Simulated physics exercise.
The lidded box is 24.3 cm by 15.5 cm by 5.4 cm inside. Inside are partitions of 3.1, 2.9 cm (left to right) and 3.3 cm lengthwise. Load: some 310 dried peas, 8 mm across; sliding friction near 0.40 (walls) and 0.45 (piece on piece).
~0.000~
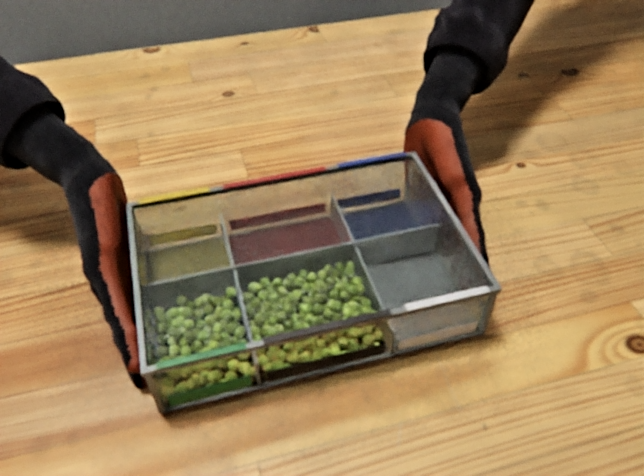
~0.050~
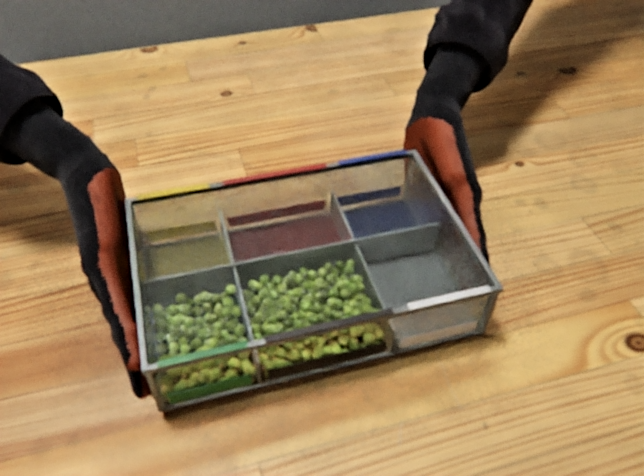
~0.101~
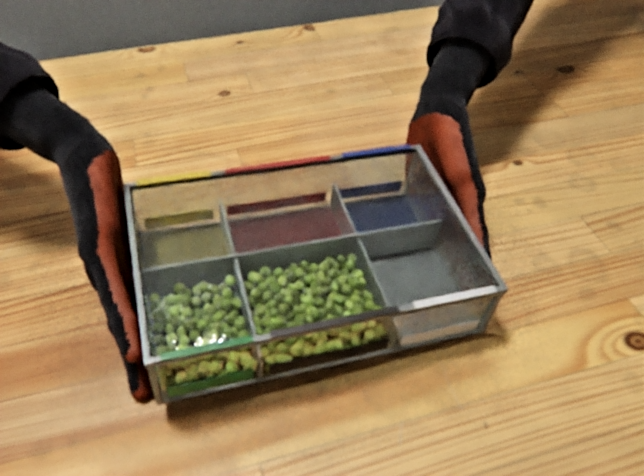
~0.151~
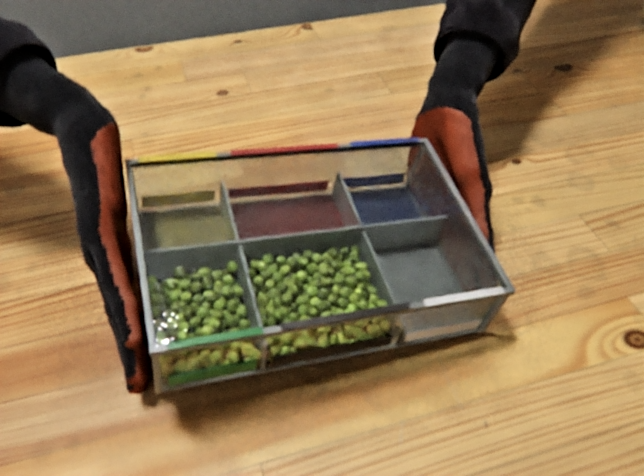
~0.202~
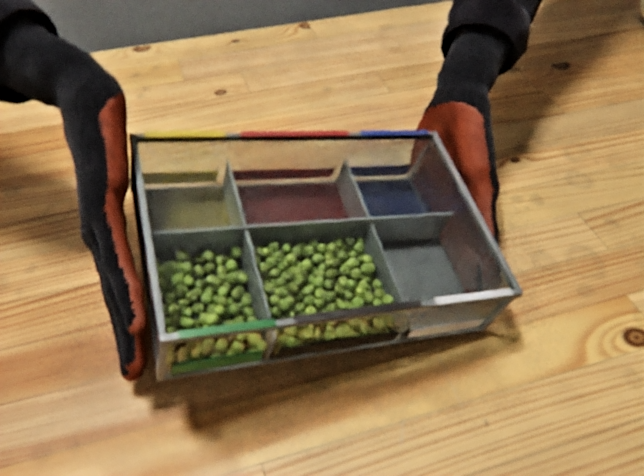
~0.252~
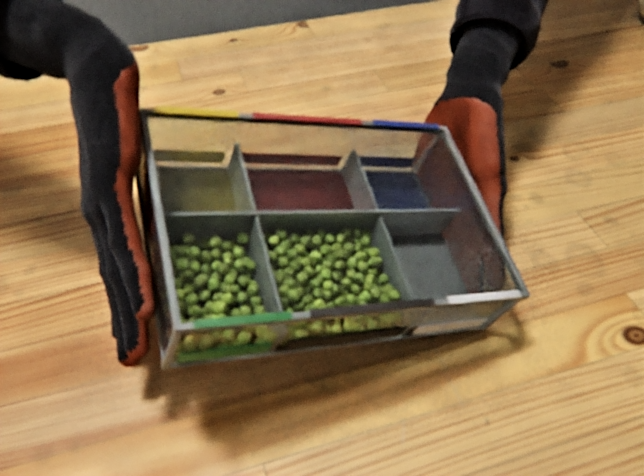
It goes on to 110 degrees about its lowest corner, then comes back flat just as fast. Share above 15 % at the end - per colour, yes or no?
Red compartment no, blue compartment no, green compartment no, yellow compartment no, white compartment yes, black compartment yes.
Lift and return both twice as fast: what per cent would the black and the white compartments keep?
Final per cent - black: 35, white: 50.
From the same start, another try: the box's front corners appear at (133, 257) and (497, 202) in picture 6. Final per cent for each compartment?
Red 45, blue 30, green 5, yellow 15, white 0, black 0.
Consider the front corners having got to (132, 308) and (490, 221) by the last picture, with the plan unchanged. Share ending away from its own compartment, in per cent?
My guess is close to 100 per cent.
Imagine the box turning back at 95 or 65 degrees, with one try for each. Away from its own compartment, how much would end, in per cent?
About 70 and 15 per cent.
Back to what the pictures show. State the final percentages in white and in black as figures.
White at 65 and black at 30, in per cent.
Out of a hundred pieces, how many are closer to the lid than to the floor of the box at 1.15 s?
Roughly 80 percent of the pieces.
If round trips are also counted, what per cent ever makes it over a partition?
Roughly 80 per cent.
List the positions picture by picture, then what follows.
In the first picture, box tilt 0 degrees, front corners at (148, 369) and (494, 288); green 35 %, black 65 %.
In the second picture, box tilt 1 degrees, front corners at (148, 367) and (495, 287).
In the third picture, box tilt 5 degrees, front corners at (151, 359) and (500, 288), lowest corner right front.
In the fourth picture, box tilt 10 degrees, front corners at (157, 348) and (507, 289), lowest corner right front.
In the fifth picture, box tilt 16 degrees, front corners at (167, 336) and (515, 291), lowest corner right front.
In the sixth picture, box tilt 21 degrees, front corners at (181, 325) and (522, 293), lowest corner right front; green 35 %, black 65 %. The box's pace is about 110 degrees a second.
Then, at 1.15 s, tilt 110 degrees; green 20 %, white 35 %, black 45 %.
After 1.74 s, tilt 49 degrees; green 5 %, white 65 %, black 30 %.
Then, at 2.39 s, tilt 0 degrees; green 5 %, white 65 %, black 30 %.
In the end, at 2.9 s, red 0 %, blue 0 %, green 5 %, yellow 0 %, white 65 %, black 30 %.
